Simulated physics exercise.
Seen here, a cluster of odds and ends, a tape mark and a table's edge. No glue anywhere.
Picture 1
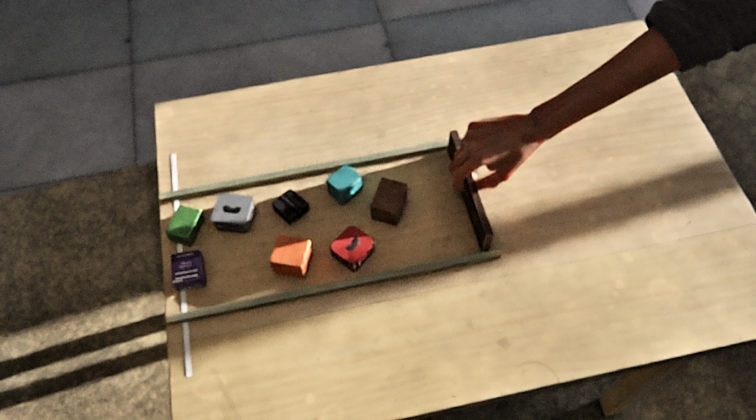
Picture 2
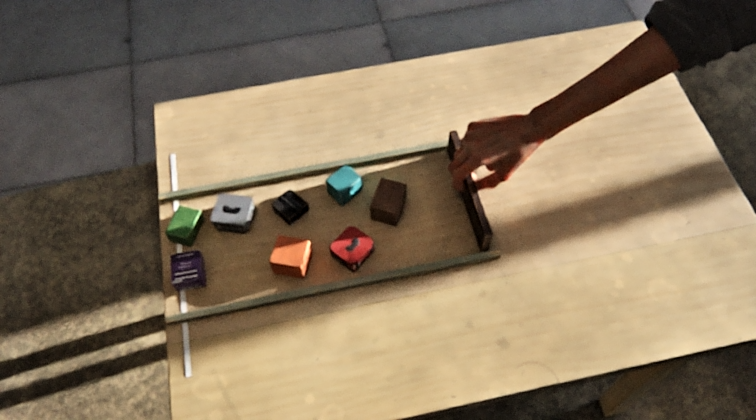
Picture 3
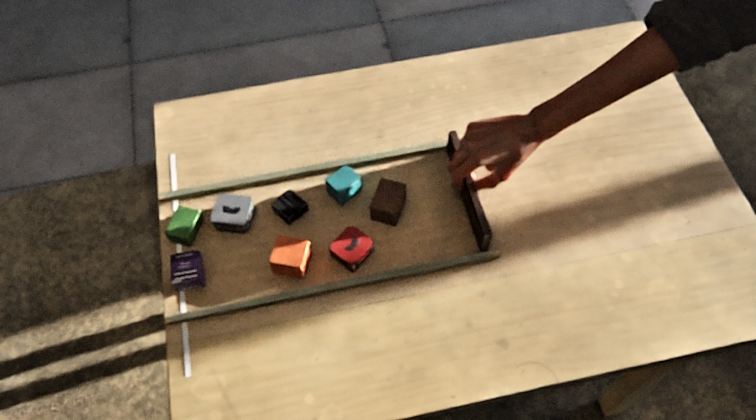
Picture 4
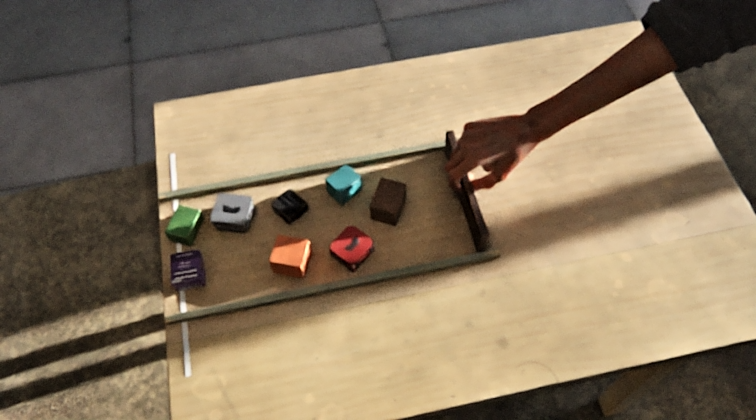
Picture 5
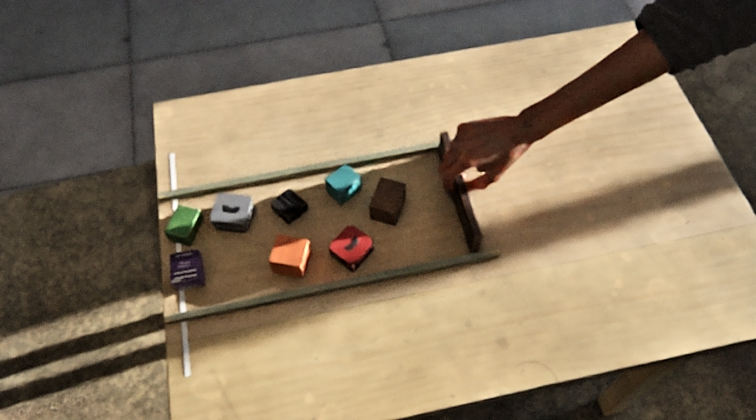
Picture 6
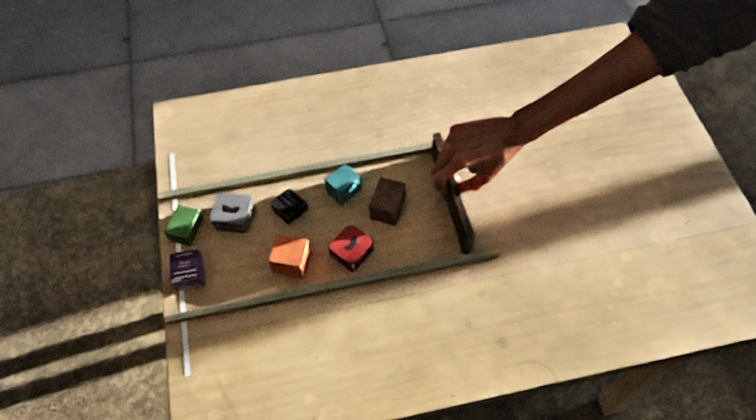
On a pale wooden tabletop, a hand held a dark board beside a cluster of small coloured blocks and boxes, then slid it slightly left between two rails while the objects stayed still.
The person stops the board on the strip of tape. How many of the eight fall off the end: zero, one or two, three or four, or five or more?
In the end the number that fall off is five or more.
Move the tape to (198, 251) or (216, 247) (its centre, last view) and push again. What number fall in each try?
The counts: 5 and 3.
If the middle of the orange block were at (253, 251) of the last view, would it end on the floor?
From there it drops off.
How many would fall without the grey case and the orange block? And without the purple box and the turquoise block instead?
First 3, then 3.
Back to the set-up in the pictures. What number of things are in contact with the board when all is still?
That makes 3.
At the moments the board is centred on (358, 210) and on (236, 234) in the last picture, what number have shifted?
The counts are 3 and 8.
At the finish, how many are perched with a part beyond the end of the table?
The number is 3.
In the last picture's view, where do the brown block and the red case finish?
First (162, 250), then (164, 297).
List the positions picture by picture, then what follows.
Purple box (189, 270); green block (185, 226); grey case (234, 213); board (469, 190); tape (180, 255), in the first frame.
Green block (185, 226); brown block (388, 202), in the second frame.
Grey case (233, 214); turquoise block (344, 185), in the third frame.
Purple box (188, 270); black box (290, 207), in the fourth frame.
Green block (184, 225); orange block (290, 256), in the fifth frame.
Purple box (187, 270); green block (184, 225); grey case (233, 213); board (452, 192); tape (179, 254), in the sixth frame.
Soon after, none off yet; purple box at rest near (187, 270); green block at rest near (184, 225); grey case at rest near (233, 213).
After that, none off yet; purple box at rest near (187, 270); green block displaced about its own width near (154, 228); grey case displaced about its own width near (188, 220).
In the end, the number that fall off is five or more; gone, black box, orange block, grey case, green block and purple box.
